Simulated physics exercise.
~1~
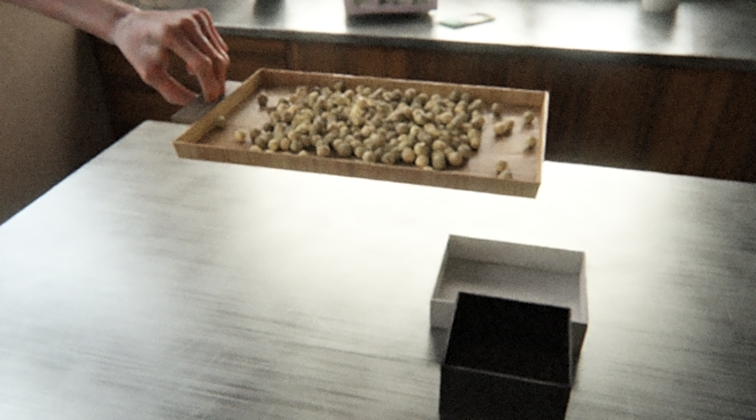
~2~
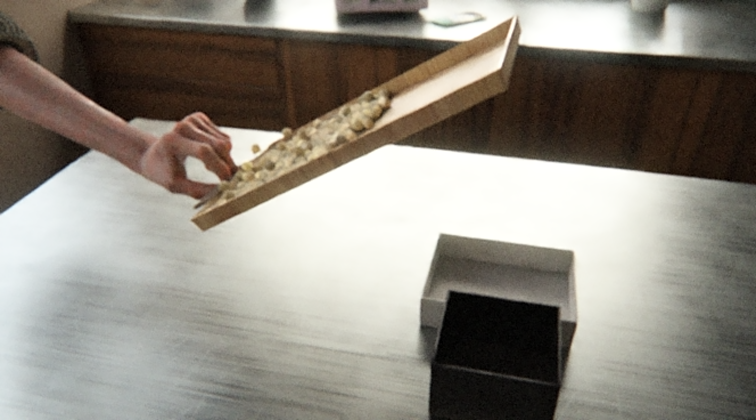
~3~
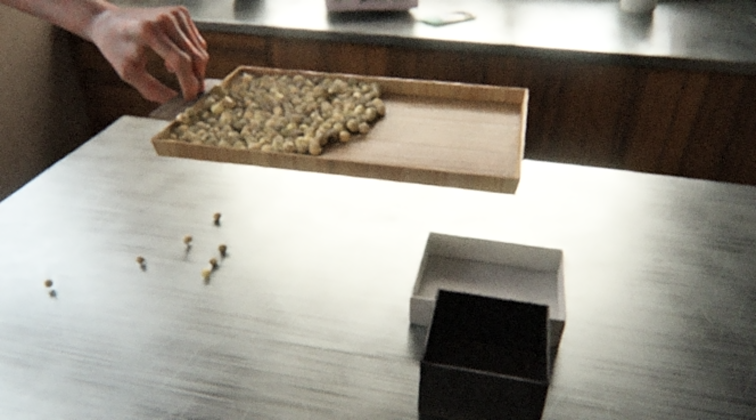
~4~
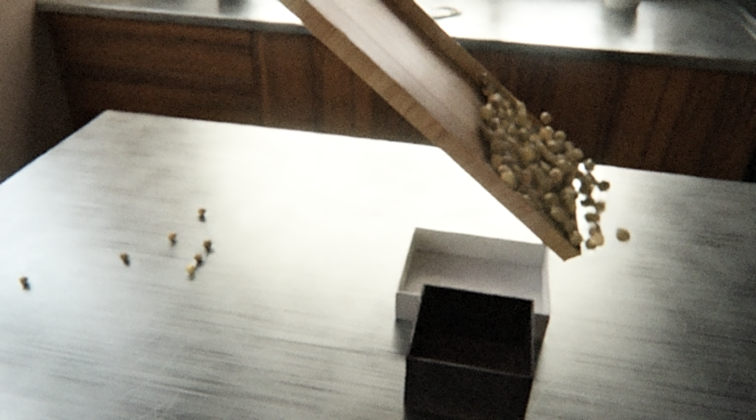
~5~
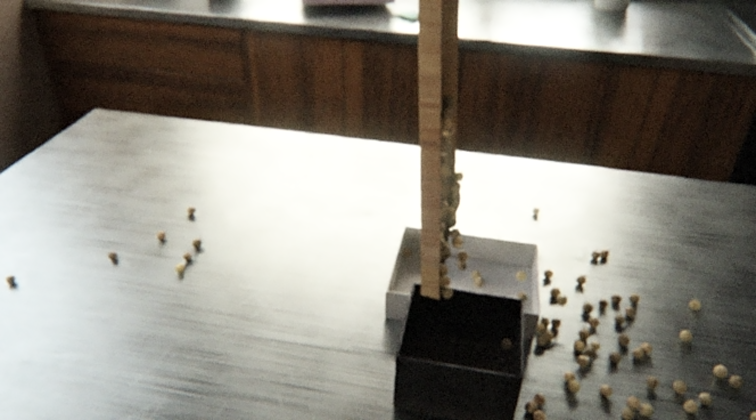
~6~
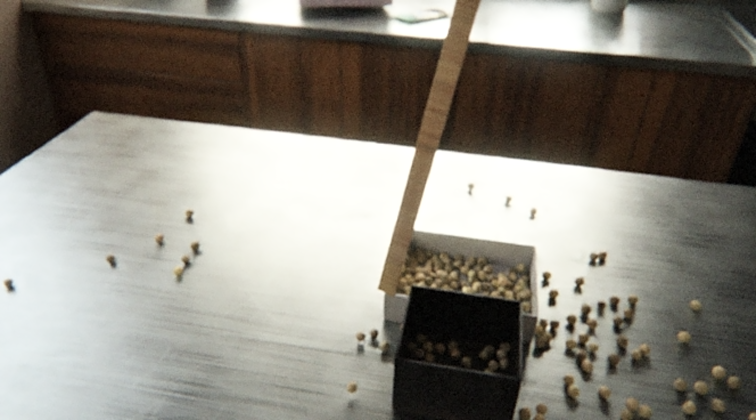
A wooden tray of macadamia nuts tipped left beside a hand, spilling a few, then levelled and tilted steeply right, pouring nuts over the table and into a white tin, with some landing in the black tin in front.
